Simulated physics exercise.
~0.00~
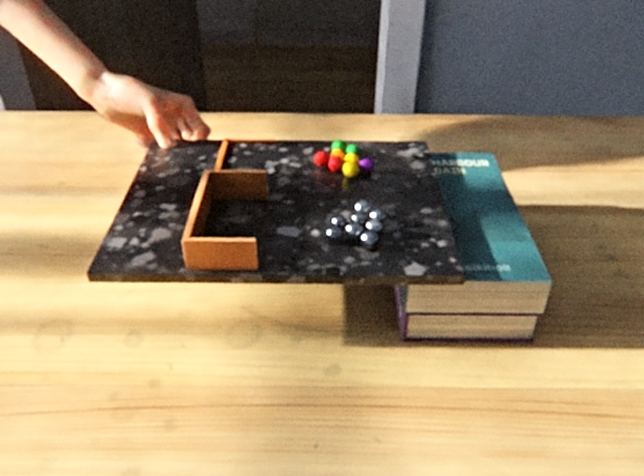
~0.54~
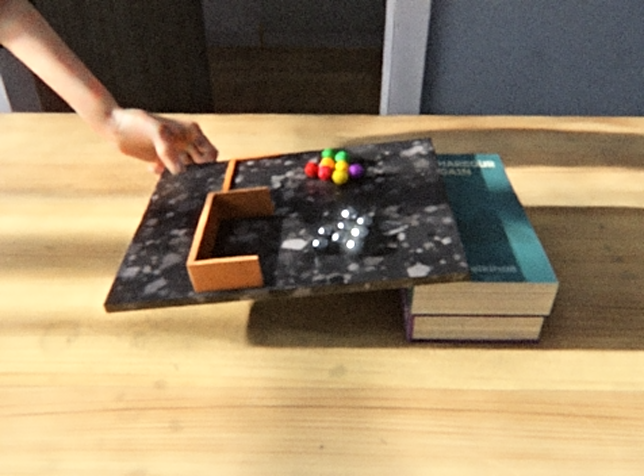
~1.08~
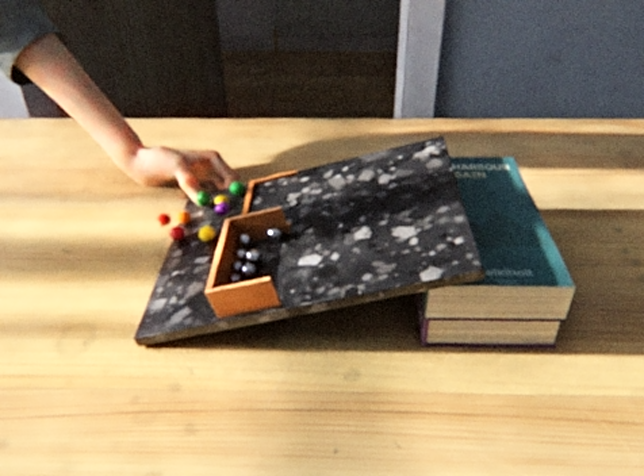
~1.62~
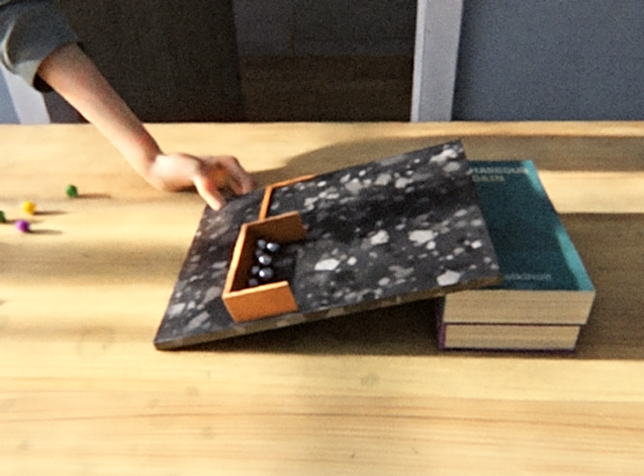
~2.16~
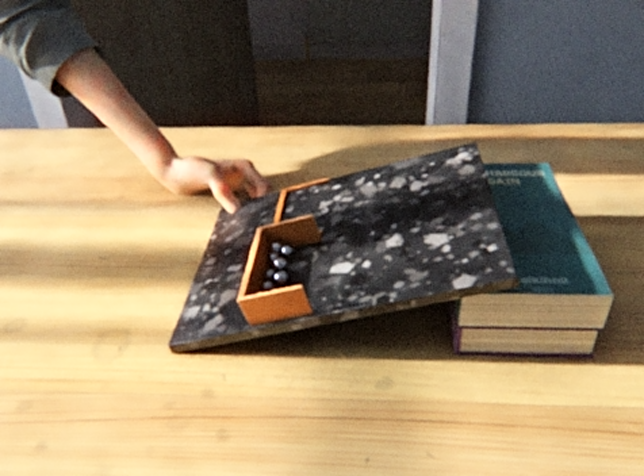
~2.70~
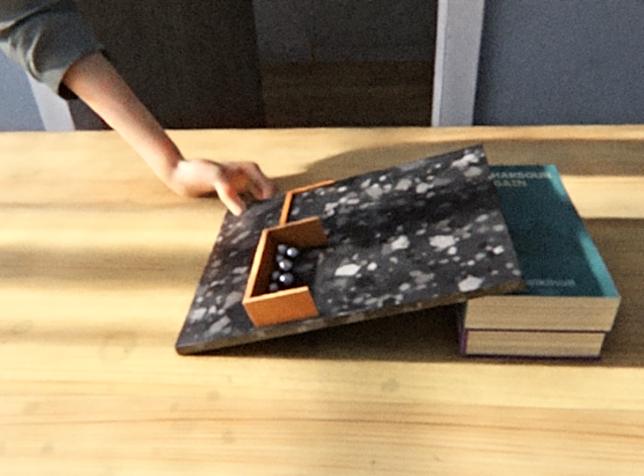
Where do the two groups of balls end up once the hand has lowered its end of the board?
The dark, shiny balls at the front end up gathered against the orange barrier. The coloured balls at the back roll on past theirs, off the board and across the table to the left until they are out of view.
